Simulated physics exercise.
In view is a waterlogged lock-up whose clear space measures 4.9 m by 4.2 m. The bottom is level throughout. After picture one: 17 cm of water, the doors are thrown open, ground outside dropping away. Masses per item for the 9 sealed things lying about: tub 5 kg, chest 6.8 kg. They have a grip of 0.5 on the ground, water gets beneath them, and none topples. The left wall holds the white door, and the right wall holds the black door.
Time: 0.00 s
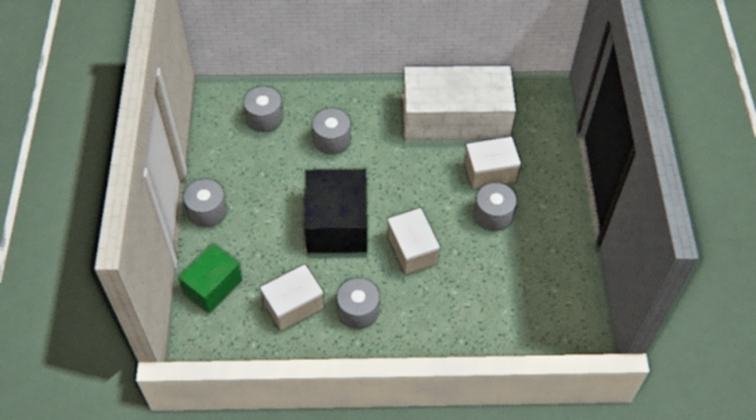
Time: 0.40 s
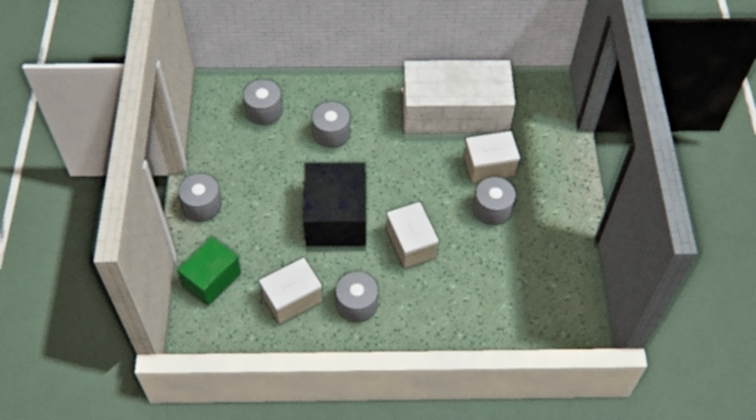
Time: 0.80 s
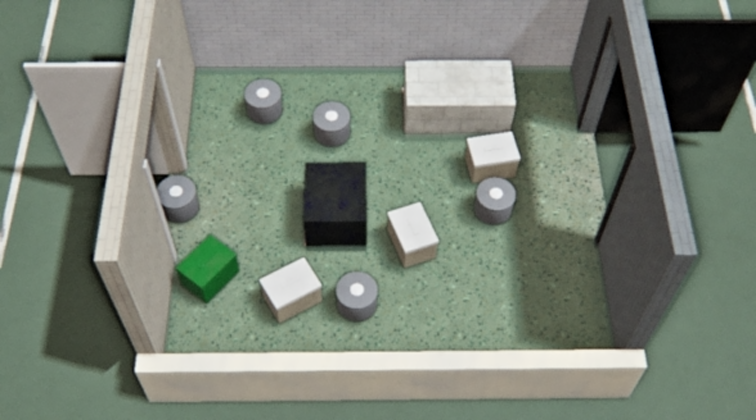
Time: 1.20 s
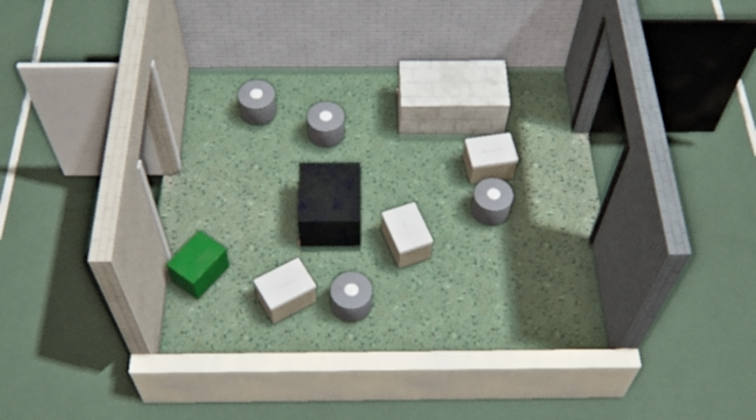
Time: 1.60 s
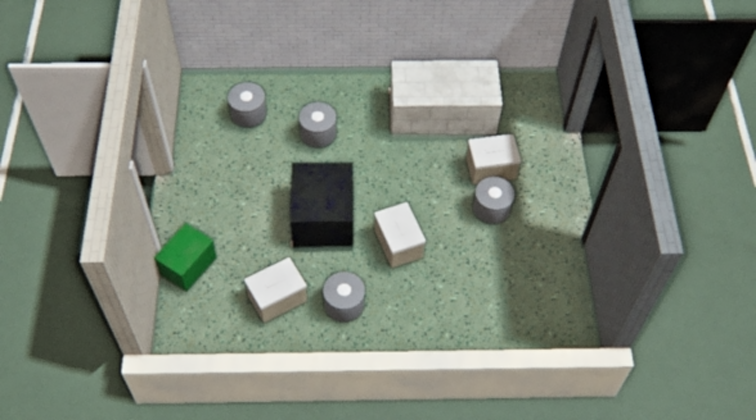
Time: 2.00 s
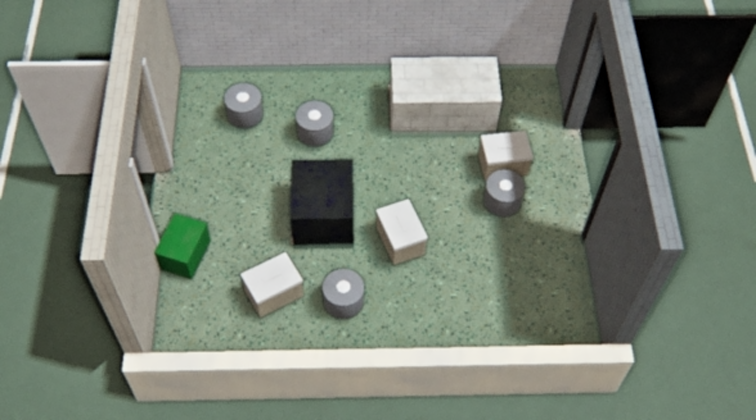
The doors on both sides of a walled room swung open, and a gray drum slid out through the left doorway; then the green chest drifted slowly left while a few other things shifted slightly.
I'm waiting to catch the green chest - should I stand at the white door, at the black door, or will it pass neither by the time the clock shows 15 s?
White door.
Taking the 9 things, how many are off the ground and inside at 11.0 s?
Tally: 4 of them.
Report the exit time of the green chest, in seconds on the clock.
Around 3.0 seconds.
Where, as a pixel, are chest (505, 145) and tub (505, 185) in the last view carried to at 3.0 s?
First near (540, 142), second near (533, 174).
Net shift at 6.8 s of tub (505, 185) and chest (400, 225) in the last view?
Going in the order asked, I'd say gone out for the first and 50 cm for the second.
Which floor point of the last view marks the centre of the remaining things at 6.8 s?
About (307, 216).
After 3.0 s the green chest is near (154, 219), 0.8 m from its start, afloat; 1 of 9 are out; 8 afloat.
After 6.8 s the green chest has gone out by the white door; 4 of 9 are out; 5 afloat.
After 11.0 s the green chest has gone out by the white door; 5 of 9 are out; 4 afloat.
After 15.0 s the green chest has gone out by the white door; 7 of 9 are out; 2 afloat.
